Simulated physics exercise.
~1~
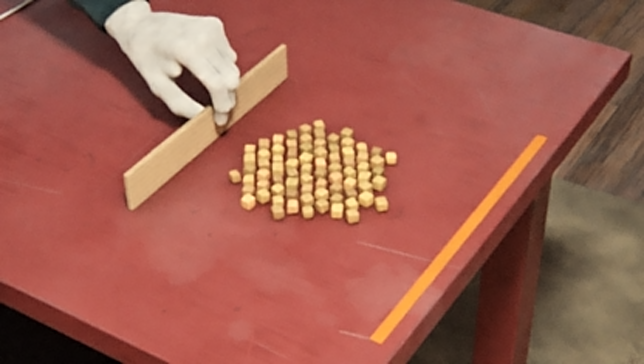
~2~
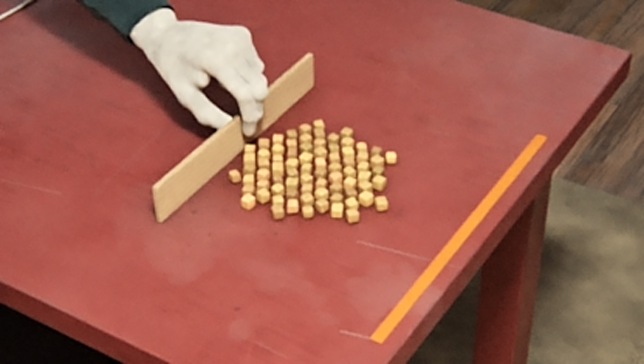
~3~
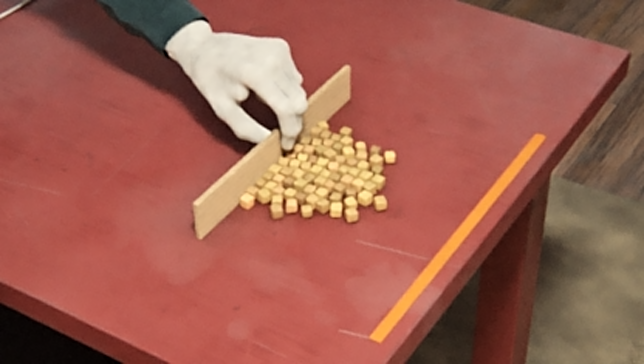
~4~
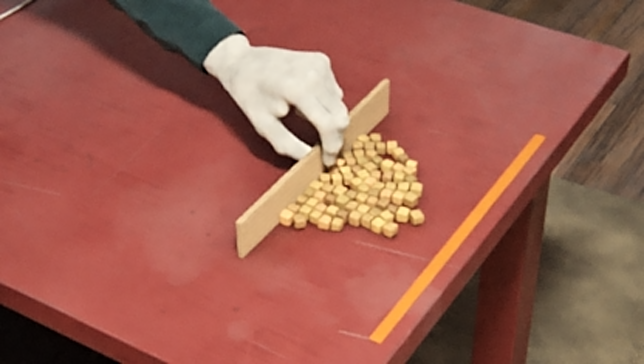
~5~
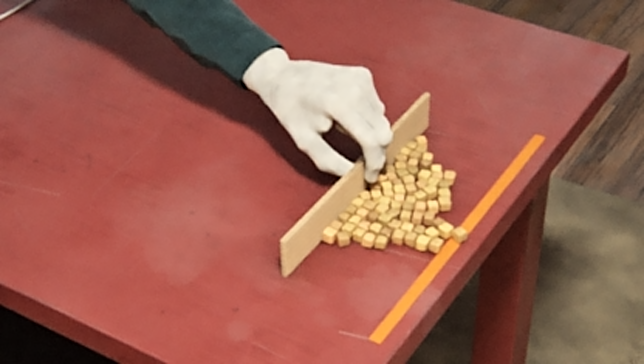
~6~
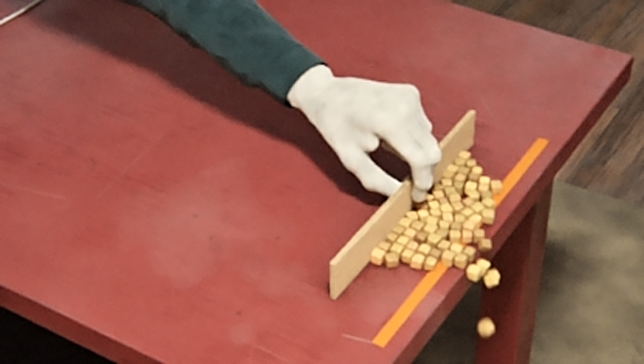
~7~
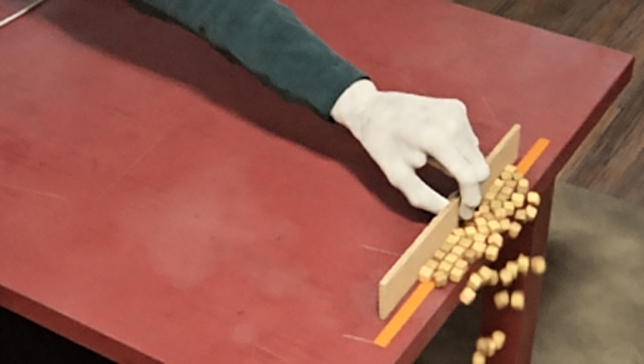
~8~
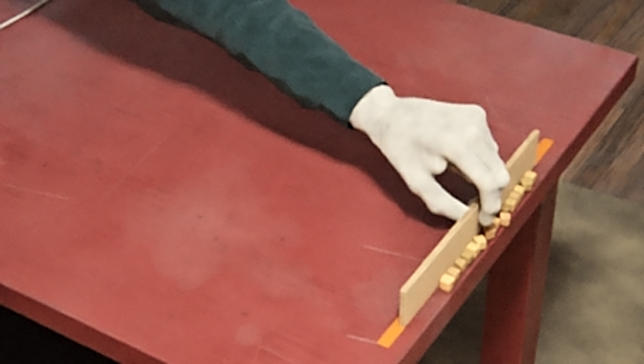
A gloved hand pushes small tan cubes rightward with a card, spilling most off the table.
